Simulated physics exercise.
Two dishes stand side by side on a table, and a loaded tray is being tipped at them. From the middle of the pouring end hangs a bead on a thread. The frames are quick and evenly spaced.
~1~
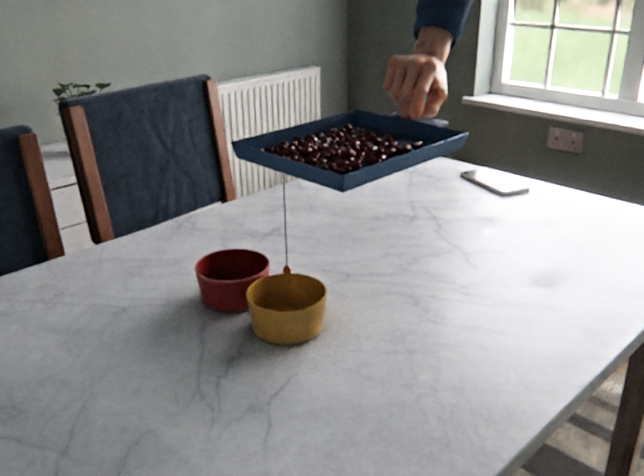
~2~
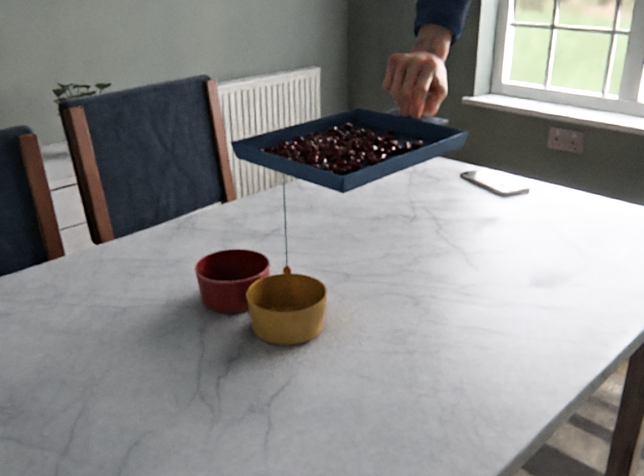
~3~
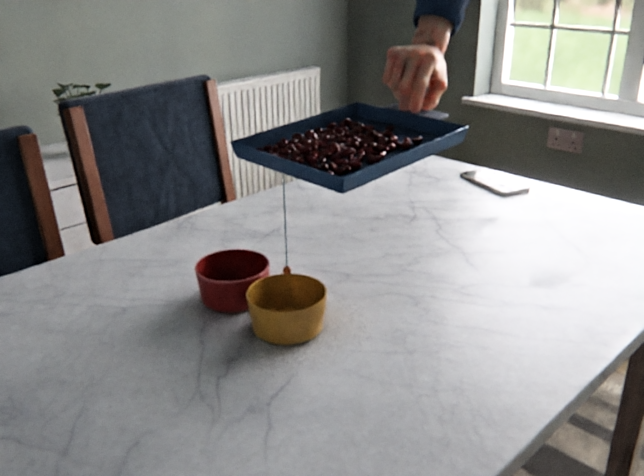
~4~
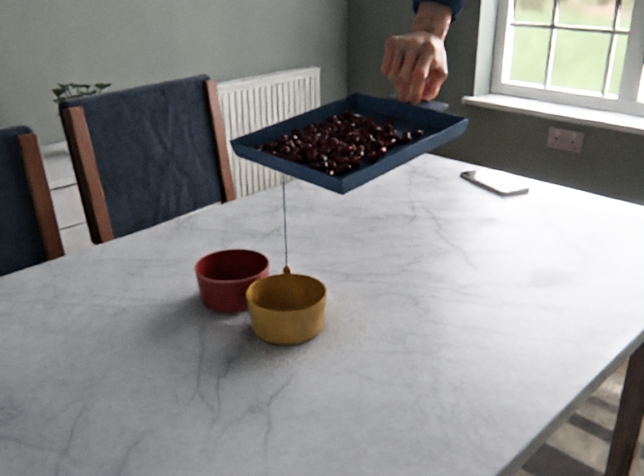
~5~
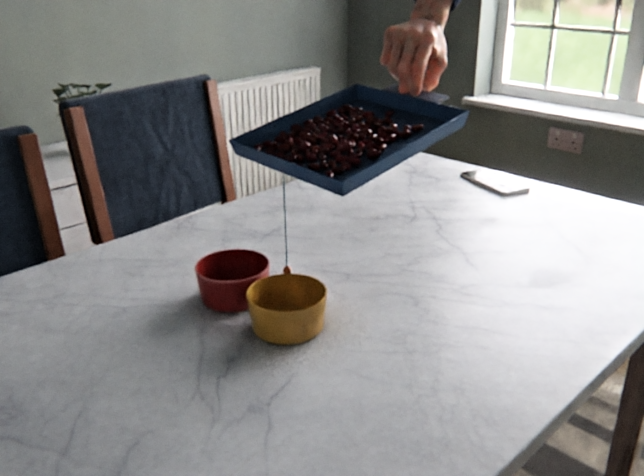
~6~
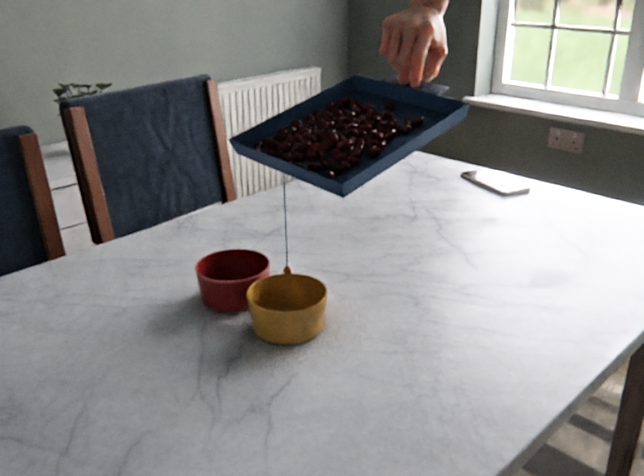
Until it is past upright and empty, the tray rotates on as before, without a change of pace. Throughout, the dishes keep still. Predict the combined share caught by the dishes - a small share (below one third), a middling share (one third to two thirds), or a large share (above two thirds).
A small share, below one third.
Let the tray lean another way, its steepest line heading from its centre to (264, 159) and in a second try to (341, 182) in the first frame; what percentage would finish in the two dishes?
In order, 80 in a hundred and 10 in a hundred.
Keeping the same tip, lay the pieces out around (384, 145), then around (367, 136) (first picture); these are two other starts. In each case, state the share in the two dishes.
You'd get near 10 percent first and near 10 percent next.
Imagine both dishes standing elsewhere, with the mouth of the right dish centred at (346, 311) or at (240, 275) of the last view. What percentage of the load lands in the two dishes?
First try: Roughly 40 per cent; second try: Roughly 0 per cent.
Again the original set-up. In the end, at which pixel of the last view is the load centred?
Resting centre, last picture - approx. (286, 372).
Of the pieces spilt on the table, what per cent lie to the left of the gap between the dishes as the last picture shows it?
It works out to some 40 per cent.
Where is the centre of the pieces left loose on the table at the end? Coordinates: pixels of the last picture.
Close to (285, 379).
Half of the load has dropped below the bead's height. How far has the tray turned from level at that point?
It has tipped about 100 degrees.
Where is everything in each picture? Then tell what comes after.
Corners of the pouring end (236, 142) and (343, 174), level; middle of the load (340, 150), kidney beans; left dish (204, 290); right dish (257, 320); bead on its thread (287, 270), in the first picture.
Corners of the pouring end (236, 142) and (343, 175), level; middle of the load (340, 149), in the second picture.
Corners of the pouring end (235, 141) and (342, 176), tipped barely, lowest at the right corner; middle of the load (340, 147), in the third picture.
Corners of the pouring end (235, 140) and (342, 177), tipped a little, lowest at the right corner; middle of the load (339, 143), in the fourth picture.
Corners of the pouring end (234, 139) and (341, 179), tipped a little, lowest at the right corner; middle of the load (339, 139), in the fifth picture.
Corners of the pouring end (234, 139) and (342, 181), tipped a little, lowest at the right corner; middle of the load (339, 135); left dish (204, 290); right dish (257, 321), in the sixth picture.
Just after the last frame, tray tipped steeply; every one on the tray.
A moment on, tray tipped right over; almost all on the tray; just a few in the right dish; just a few in the air.
Further on, tray tipped past a quarter turn; about a tenth in the right dish; the larger part outside both.
When it is over, tray tipped past a quarter turn; about a tenth in the right dish; not one in the left dish; the larger part outside both.
